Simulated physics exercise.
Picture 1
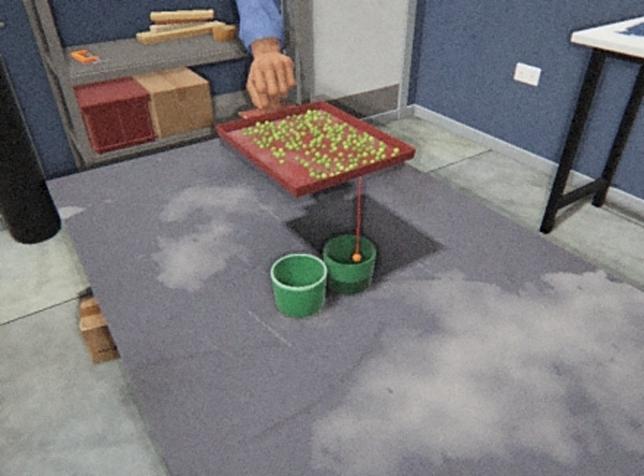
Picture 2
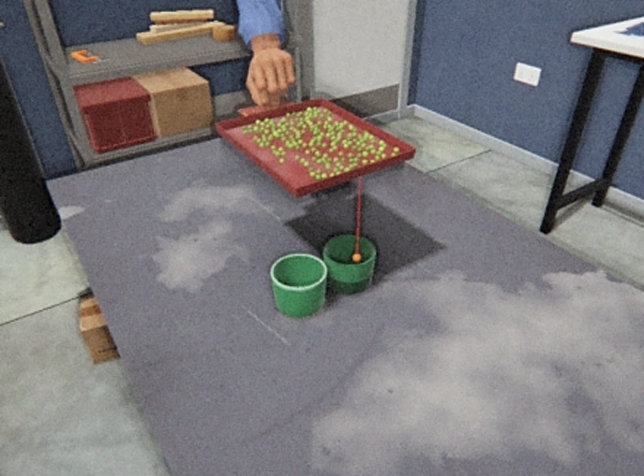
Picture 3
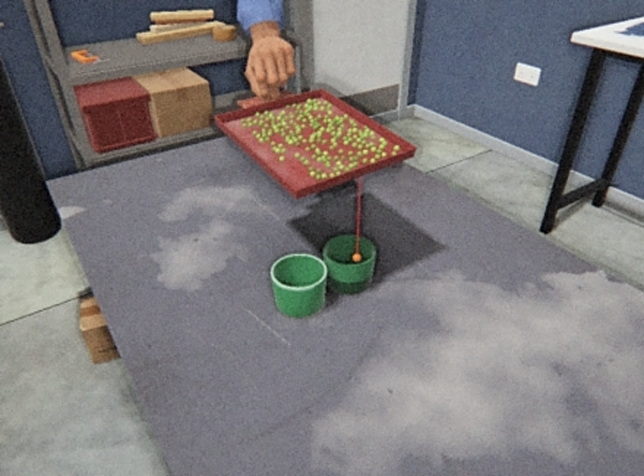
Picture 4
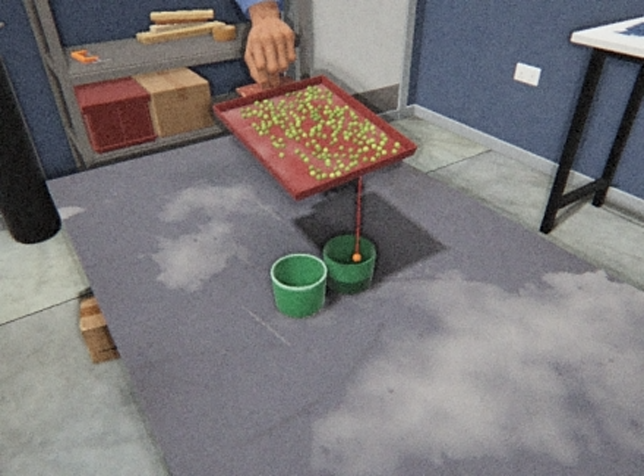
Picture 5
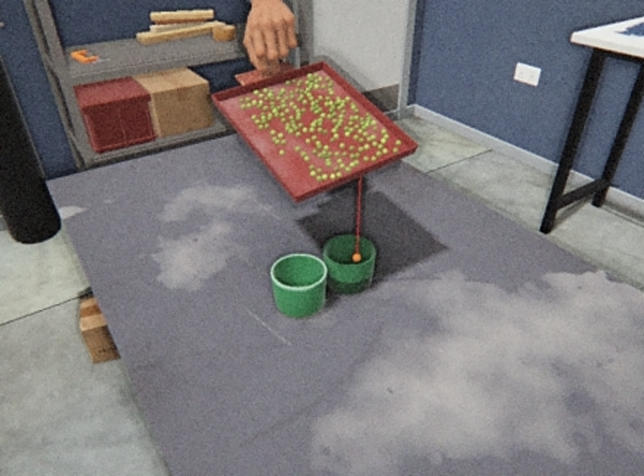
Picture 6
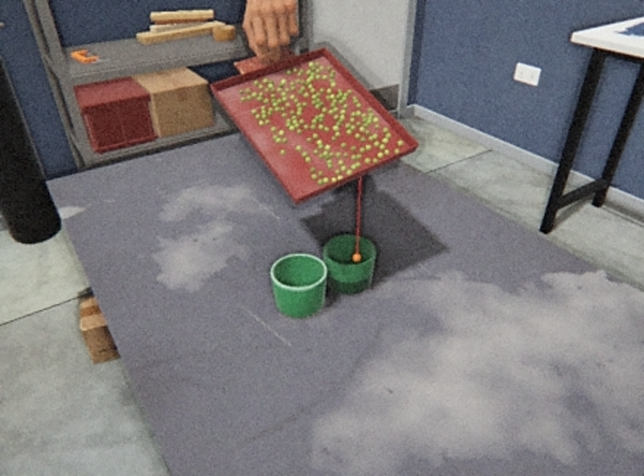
At first, a hand holds a red tray of small green dried peas almost level above two green dishes on a grey table, a bead hanging on a thread from its near edge. The hand then rises, tilting the tray clearly towards the dishes, its left front corner lowest, as some peas shift.
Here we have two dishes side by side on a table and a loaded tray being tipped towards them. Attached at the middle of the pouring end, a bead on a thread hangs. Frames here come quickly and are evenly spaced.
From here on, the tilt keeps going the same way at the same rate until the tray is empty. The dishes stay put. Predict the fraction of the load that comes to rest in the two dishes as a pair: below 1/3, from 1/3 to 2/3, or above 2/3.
What lands in the dishes falls short of a third of the load.
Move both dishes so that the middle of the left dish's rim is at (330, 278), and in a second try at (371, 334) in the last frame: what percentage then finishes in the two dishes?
In the first position around 30 percent, in the second around 0 percent.
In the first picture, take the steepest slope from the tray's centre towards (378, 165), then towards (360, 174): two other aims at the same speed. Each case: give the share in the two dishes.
Shares: About 0 in a hundred, then about 0 in a hundred.
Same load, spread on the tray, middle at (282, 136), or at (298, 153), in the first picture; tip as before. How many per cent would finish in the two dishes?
10 % and 10 %.
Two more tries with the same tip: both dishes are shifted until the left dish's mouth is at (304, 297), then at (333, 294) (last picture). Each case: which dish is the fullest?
Try 1: The left-hand one. Try 2: The left-hand one.
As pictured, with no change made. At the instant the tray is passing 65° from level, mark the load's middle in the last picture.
The load is centred near (325, 183).
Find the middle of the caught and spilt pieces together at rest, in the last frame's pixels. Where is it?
Close to (334, 339) in the last view.
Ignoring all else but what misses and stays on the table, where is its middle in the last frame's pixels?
Look around (337, 345) in the last picture.
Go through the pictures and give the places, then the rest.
In the first frame, corners of the pouring end near (296, 187) and (414, 149), level; middle of the load near (320, 140), dried peas; left dish near (314, 298); right dish near (365, 276); bead on its thread near (357, 258).
In the second frame, corners of the pouring end near (296, 187) and (414, 148), level; middle of the load near (320, 138).
In the third frame, corners of the pouring end near (296, 189) and (415, 147), tipped barely, lowest at the left corner; middle of the load near (320, 134).
In the fourth frame, corners of the pouring end near (297, 192) and (415, 146), tipped a little, lowest at the left corner; middle of the load near (320, 127).
In the fifth frame, corners of the pouring end near (297, 195) and (416, 145), tipped clearly, lowest at the left corner; middle of the load near (320, 121).
In the sixth frame, corners of the pouring end near (297, 197) and (417, 144), tipped clearly, lowest at the left corner; middle of the load near (322, 116), near a third on the move; left dish near (314, 298); right dish near (365, 276).
Shortly afterwards, tray tipped steeply; the bulk on the tray; only a few outside both; a little in the air.
Next, tray tipped past a quarter turn; near two thirds on the tray; only a few in the left dish; near a third outside both; a little in the air.
Some moments later, tray tipped past a quarter turn; a little in the left dish; all but a few outside both.
In the end, tray tipped past a quarter turn; a little in the left dish; none at all in the right dish; all but a few outside both.
